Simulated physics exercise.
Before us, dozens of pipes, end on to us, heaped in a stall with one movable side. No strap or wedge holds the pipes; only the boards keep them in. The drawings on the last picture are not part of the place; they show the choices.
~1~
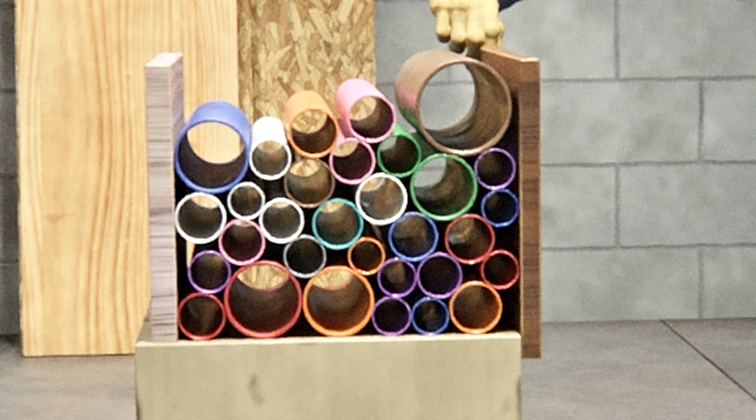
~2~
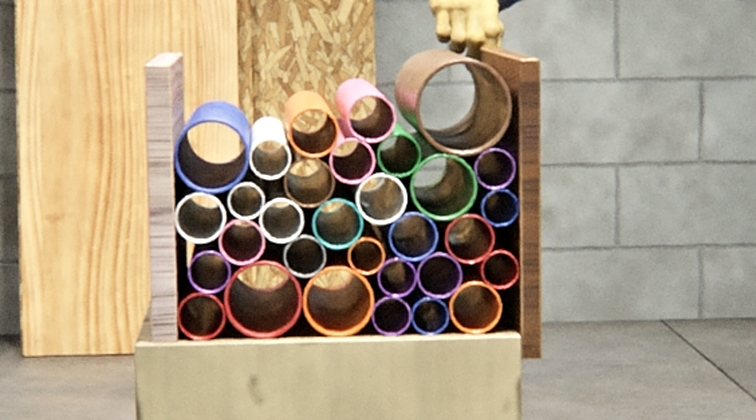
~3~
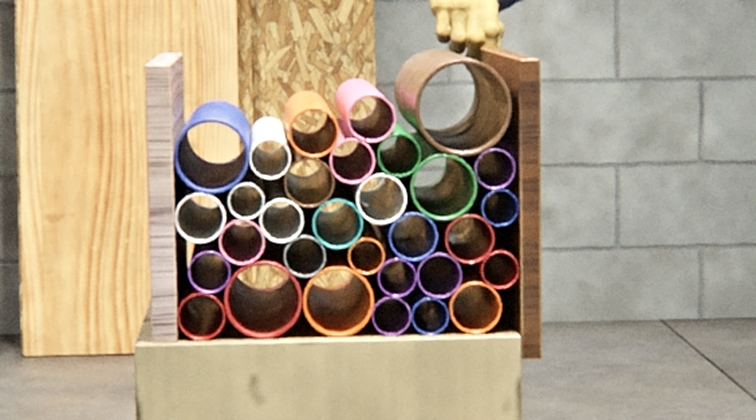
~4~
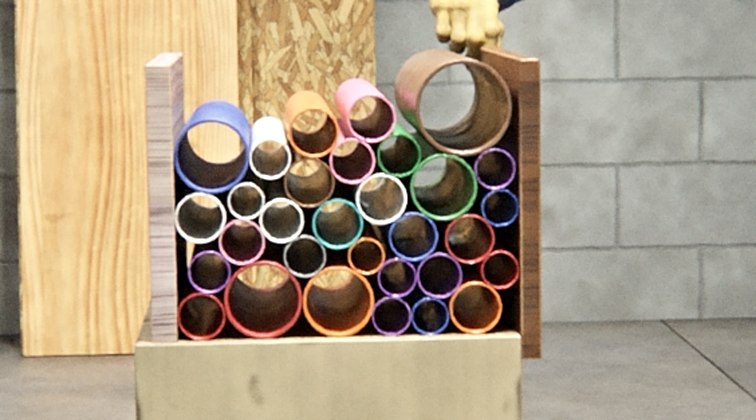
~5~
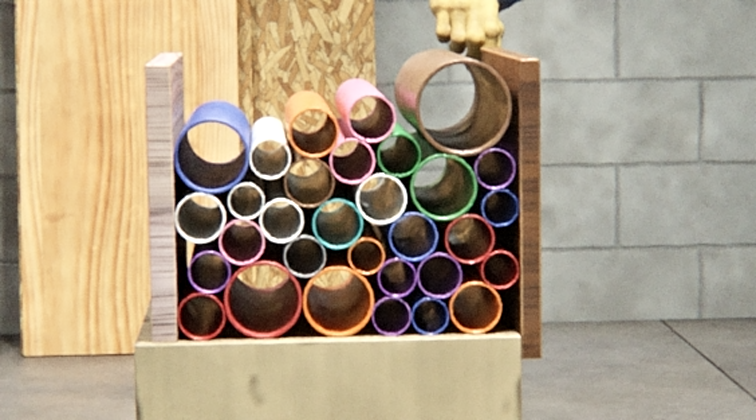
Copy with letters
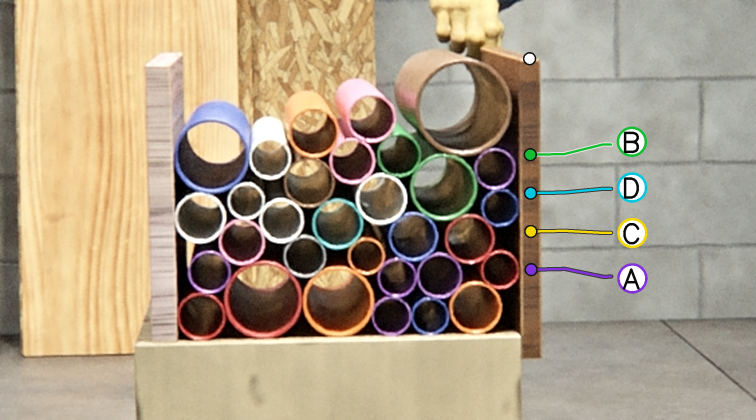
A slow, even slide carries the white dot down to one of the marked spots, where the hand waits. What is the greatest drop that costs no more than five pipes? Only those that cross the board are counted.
The lowest mark that will do is A.
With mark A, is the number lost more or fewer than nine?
It loses fewer than nine.
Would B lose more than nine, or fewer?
Fewer than nine.
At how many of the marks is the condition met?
The number is four.
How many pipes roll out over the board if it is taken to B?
It comes to none.
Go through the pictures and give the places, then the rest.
In the first picture, side board (505, 189); a red pipe (201, 316); an orange pipe (476, 308).
In the second picture, an orange pipe (476, 308); a red pipe (469, 239).
In the third picture, a white pipe (200, 218); a white pipe (381, 199).
In the fourth picture, a pink pipe (353, 161); a white pipe (270, 159).
In the fifth picture, side board (505, 189); a red pipe (201, 316); an orange pipe (476, 308).
On the marked copy, A at (531, 270); B at (530, 155); C at (531, 232); D at (530, 193); the white dot at (529, 59).
Taking A. A third of the way, top of the board (519, 149).
Two thirds of the way, top of the board (520, 254).
When it is over, top of the board (520, 269), three out over the board.
As for the rest, B none out over the board; C two out over the board; D none out over the board.
